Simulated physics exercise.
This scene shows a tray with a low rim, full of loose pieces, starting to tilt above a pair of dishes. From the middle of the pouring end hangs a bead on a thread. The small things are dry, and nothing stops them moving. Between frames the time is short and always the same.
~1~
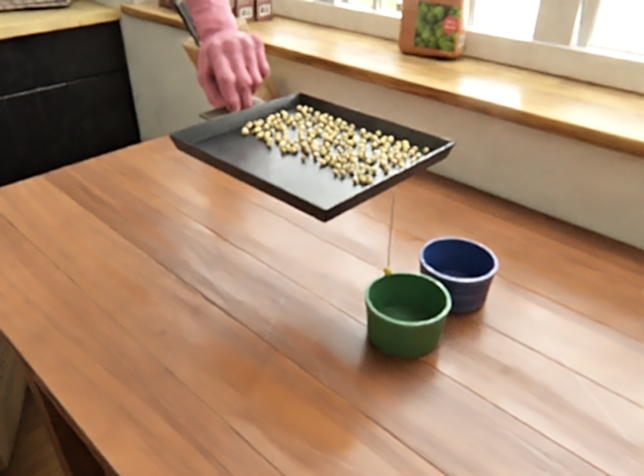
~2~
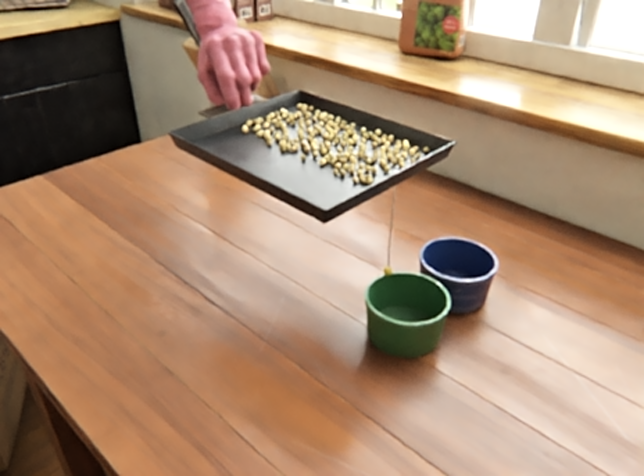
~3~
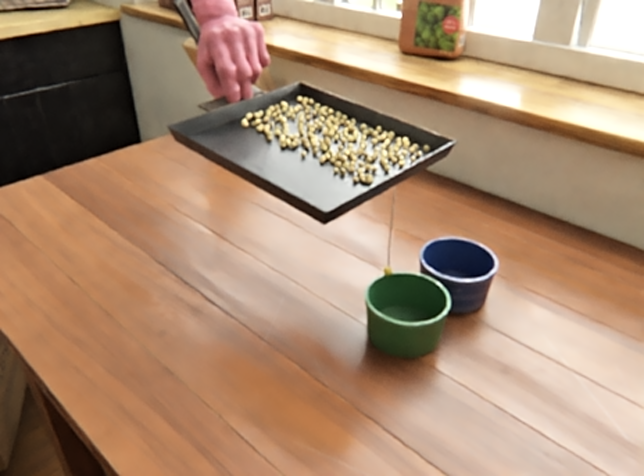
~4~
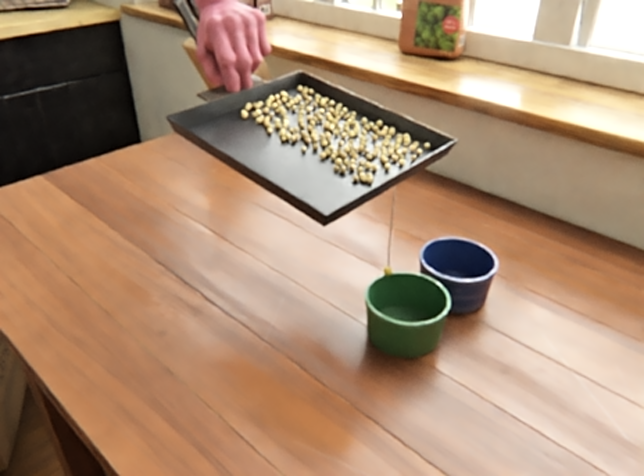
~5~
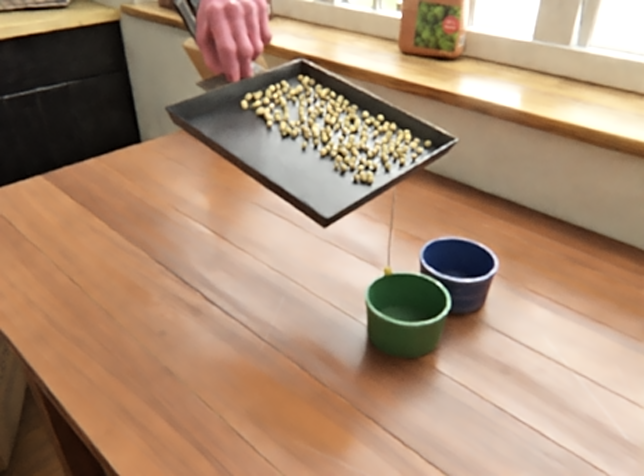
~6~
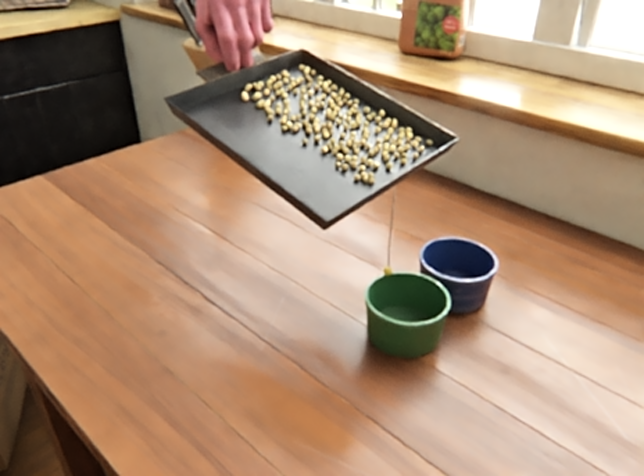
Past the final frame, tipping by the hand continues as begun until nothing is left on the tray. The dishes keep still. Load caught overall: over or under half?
Under.
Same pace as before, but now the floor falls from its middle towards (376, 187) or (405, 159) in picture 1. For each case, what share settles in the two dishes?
Somewhere close to 60 % the first time, 60 % the second.
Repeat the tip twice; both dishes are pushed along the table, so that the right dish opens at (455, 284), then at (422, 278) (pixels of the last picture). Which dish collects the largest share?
In the first try it's the one on the left, and in the second it's the one on the left.
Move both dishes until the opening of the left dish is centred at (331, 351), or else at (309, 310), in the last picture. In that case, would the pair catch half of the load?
The bulk of it, then Short of half.
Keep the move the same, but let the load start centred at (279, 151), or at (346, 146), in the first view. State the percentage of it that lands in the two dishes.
Try 1: 0 %; try 2: 30 %.
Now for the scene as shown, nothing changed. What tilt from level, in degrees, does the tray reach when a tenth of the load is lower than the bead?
Around 90° of tilt.
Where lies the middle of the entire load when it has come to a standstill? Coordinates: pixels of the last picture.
The centre settles at about (344, 373).
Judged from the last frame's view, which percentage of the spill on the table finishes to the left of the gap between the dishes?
I make it about 100 percent or so.
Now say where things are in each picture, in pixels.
The first picture shows corners of the pouring end (325, 205) and (448, 142), level; middle of the load (330, 140), soya beans; left dish (439, 330); right dish (488, 288); bead on its thread (388, 271).
The second picture shows corners of the pouring end (325, 205) and (449, 142), level; middle of the load (330, 139).
The third picture shows corners of the pouring end (325, 207) and (449, 141), tipped barely, lowest at the left corner; middle of the load (330, 135).
The fourth picture shows corners of the pouring end (326, 210) and (450, 140), tipped a little, lowest at the left corner; middle of the load (331, 129).
The fifth picture shows corners of the pouring end (326, 213) and (451, 138), tipped a little, lowest at the left corner; middle of the load (331, 123).
The sixth picture shows corners of the pouring end (327, 215) and (452, 137), tipped a little, lowest at the left corner; middle of the load (333, 118); left dish (439, 330); right dish (488, 288).
Just after the last frame, tray tipped steeply; almost all on the tray; just a few outside both; just a few in the air.
A moment on, tray tipped right over; roughly a third on the tray; about a tenth in the left dish; roughly a quarter outside both; roughly a third in the air.
Further on, tray tipped past a quarter turn; about a tenth in the left dish; the larger part outside both.
When it is over, tray tipped past a quarter turn; about a tenth in the left dish; not one in the right dish; the larger part outside both.
